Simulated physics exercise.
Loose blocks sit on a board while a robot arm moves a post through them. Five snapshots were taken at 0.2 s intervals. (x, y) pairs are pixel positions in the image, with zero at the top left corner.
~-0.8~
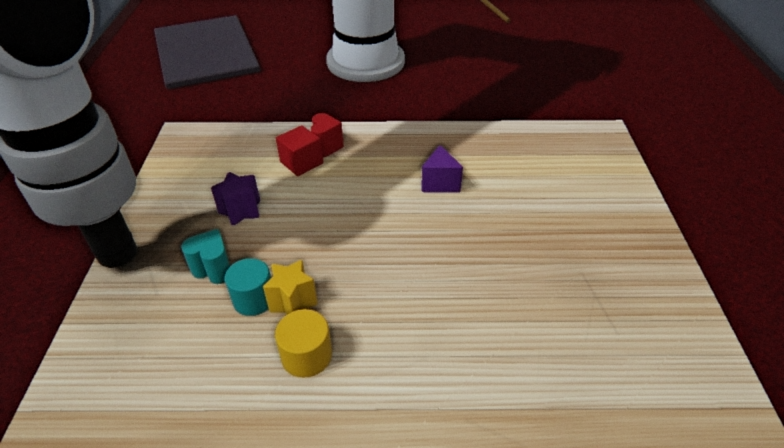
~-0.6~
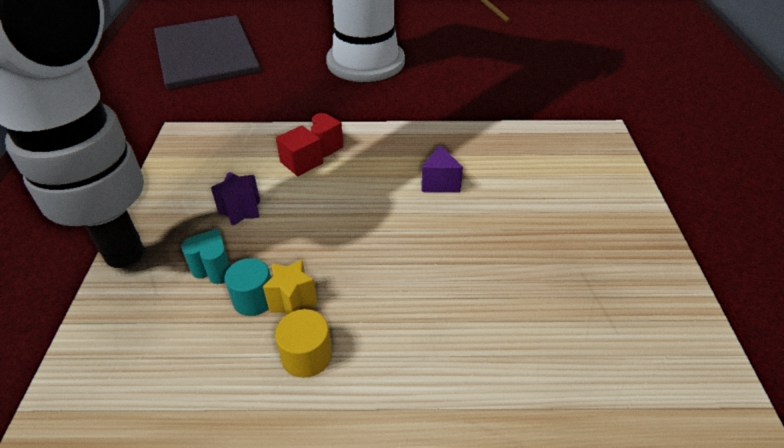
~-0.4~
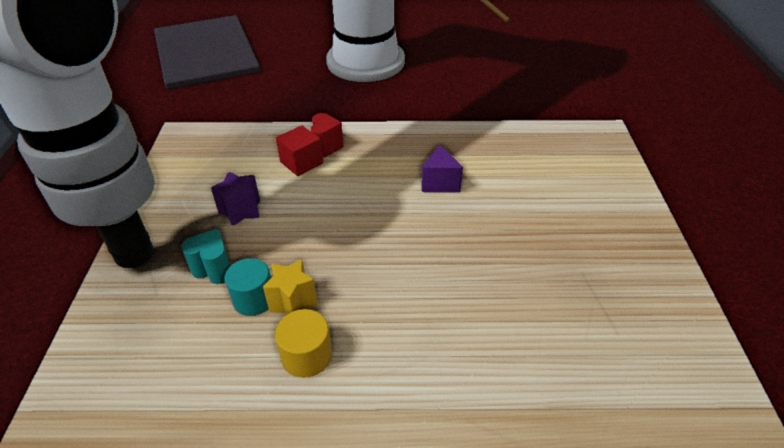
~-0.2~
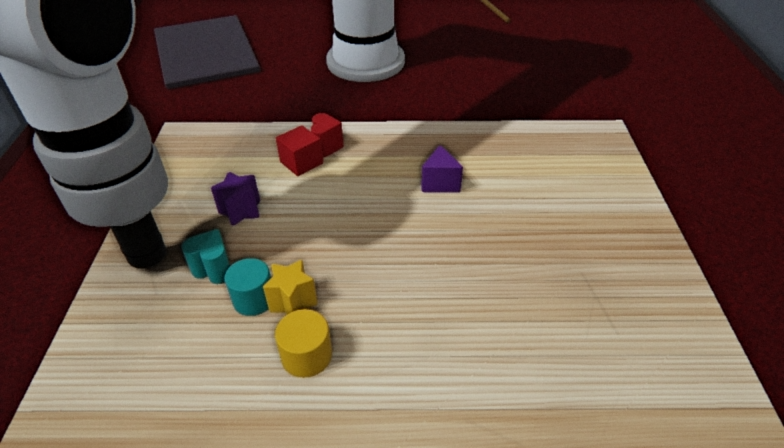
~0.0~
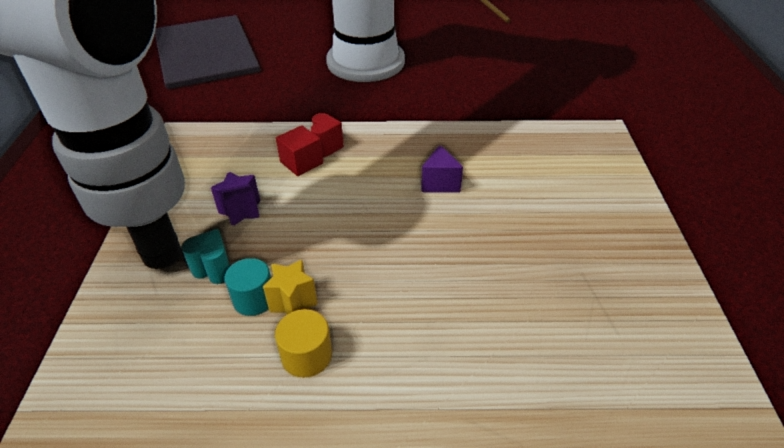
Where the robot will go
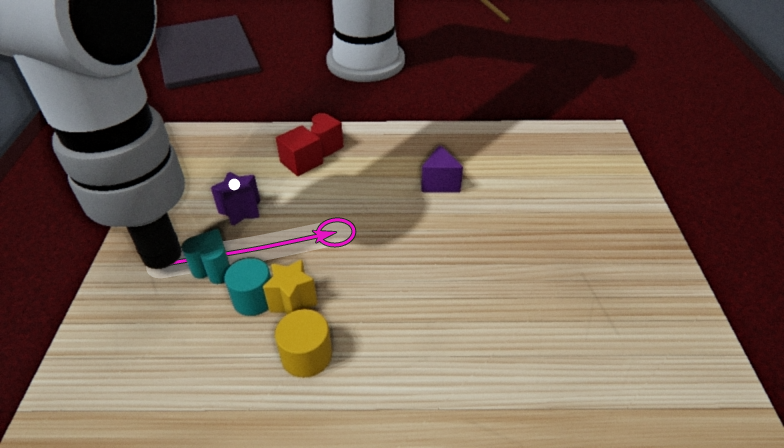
A white and black robot arm reaches in from the left over a pale wooden board on a dark red surface, seen from above at an angle by a still camera. A turquoise heart and circle, a yellow star and circle, and a purple star sit toward the left, with red blocks and a purple triangle farther back. The arm slides its black post slowly rightward toward the turquoise heart, while every block stays still.
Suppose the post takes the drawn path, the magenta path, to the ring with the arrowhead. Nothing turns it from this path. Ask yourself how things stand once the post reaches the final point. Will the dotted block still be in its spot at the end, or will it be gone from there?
The result: It stays put.
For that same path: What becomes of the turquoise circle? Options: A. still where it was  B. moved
Option B.
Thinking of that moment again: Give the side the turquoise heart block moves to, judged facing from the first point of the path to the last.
Picture yourself facing from the start of the path to its end: The turquoise heart block moves off to your right.
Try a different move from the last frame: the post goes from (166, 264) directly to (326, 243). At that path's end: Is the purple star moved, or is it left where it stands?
My prediction: It remains in place.
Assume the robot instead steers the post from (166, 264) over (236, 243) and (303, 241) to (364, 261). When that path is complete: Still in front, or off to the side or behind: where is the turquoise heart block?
I predict the post has moved past it.
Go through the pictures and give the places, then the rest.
In the first frame, tip of the post (118, 255), middles of tops, turquoise heart block (205, 244), purple star (234, 184), turquoise circle (247, 274), yellow star (288, 276).
In the second frame, post (125, 255), nothing pushed.
In the third frame, post (135, 255), nothing pushed.
In the fourth frame, post (147, 256), nothing pushed.
In the fifth frame, post (163, 256), turquoise heart block (205, 244), purple star (234, 184), turquoise circle (247, 274), yellow star (288, 276).
The line goes in a line from (166, 264) to (336, 232); the dot is on the purple star.
The first path, step by step. One third of the way, post (222, 246); turquoise heart block (242, 249), turned 45° clockwise; turquoise circle (251, 280); yellow star (291, 278).
Two thirds of the way, post (281, 236); turquoise heart block (258, 251), turned 100° clockwise; turquoise circle (251, 282); yellow star (291, 278), turned 15° anticlockwise.
At the end, post (335, 224); turquoise heart block (258, 251), turned 100° clockwise; purple star unmoved; turquoise circle (251, 282); yellow star (291, 278), turned 15° anticlockwise.
